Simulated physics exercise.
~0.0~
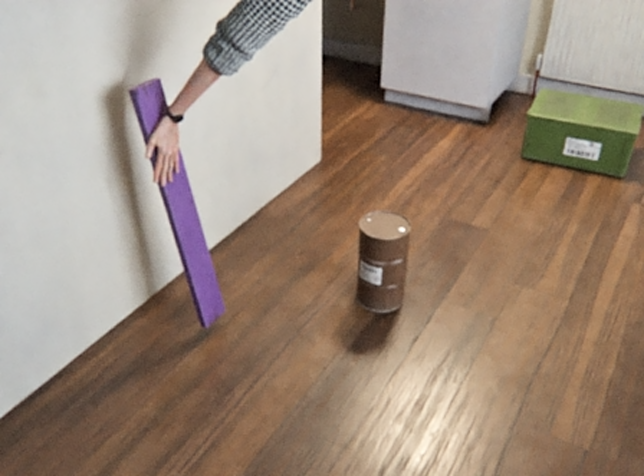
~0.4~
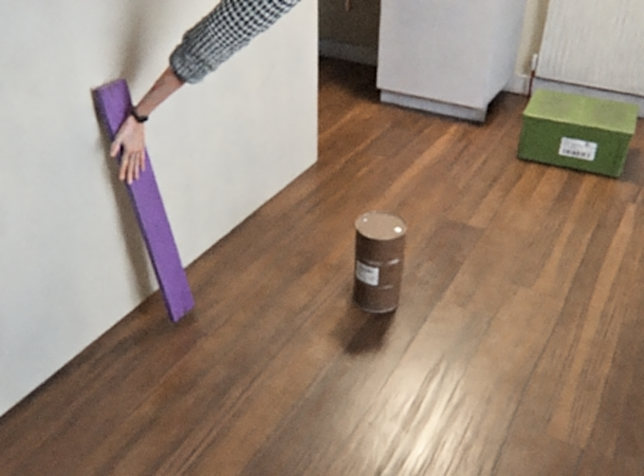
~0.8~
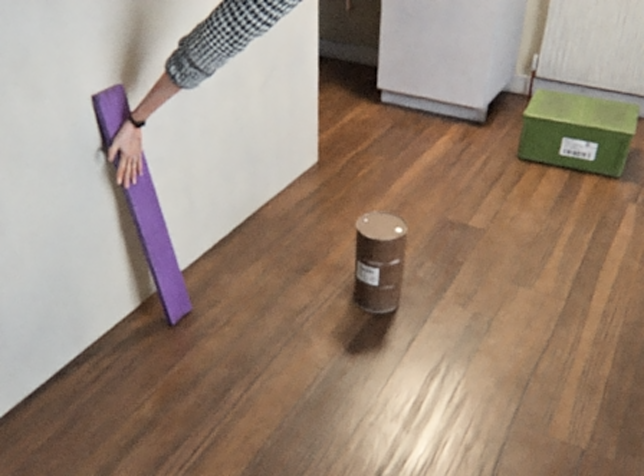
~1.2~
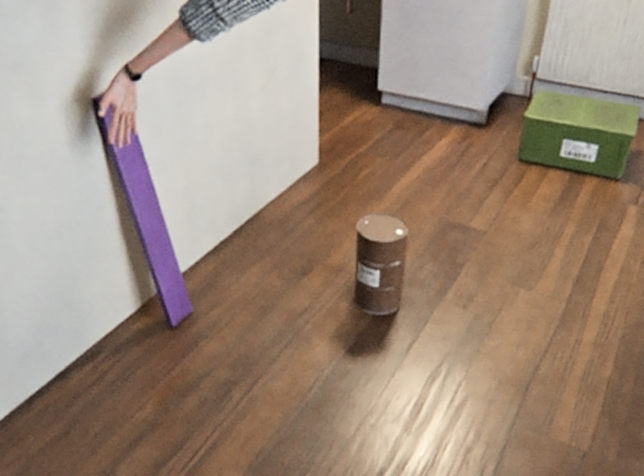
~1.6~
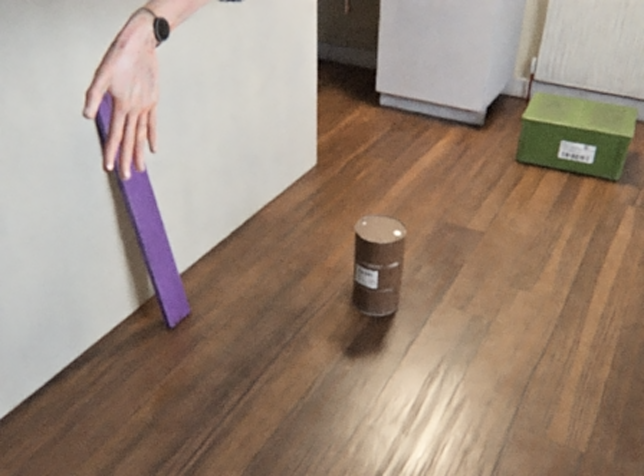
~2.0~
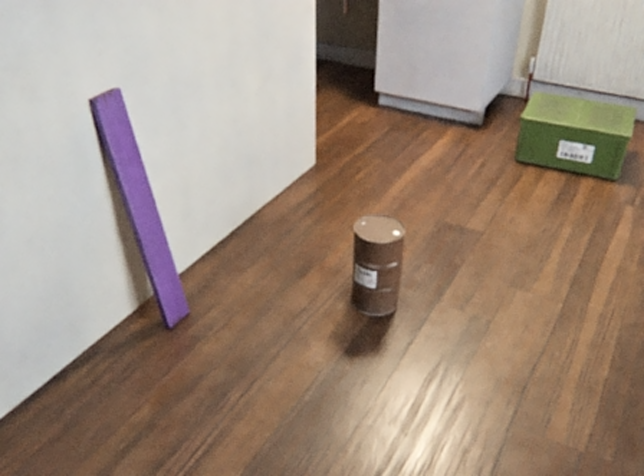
The footage shows a hand moving a purple plank a little to the left and leaning it against a pale wall, near a brown canister on a wooden floor. The hand then lets go and withdraws, and the plank stays leaning while the canister remains standing in place.
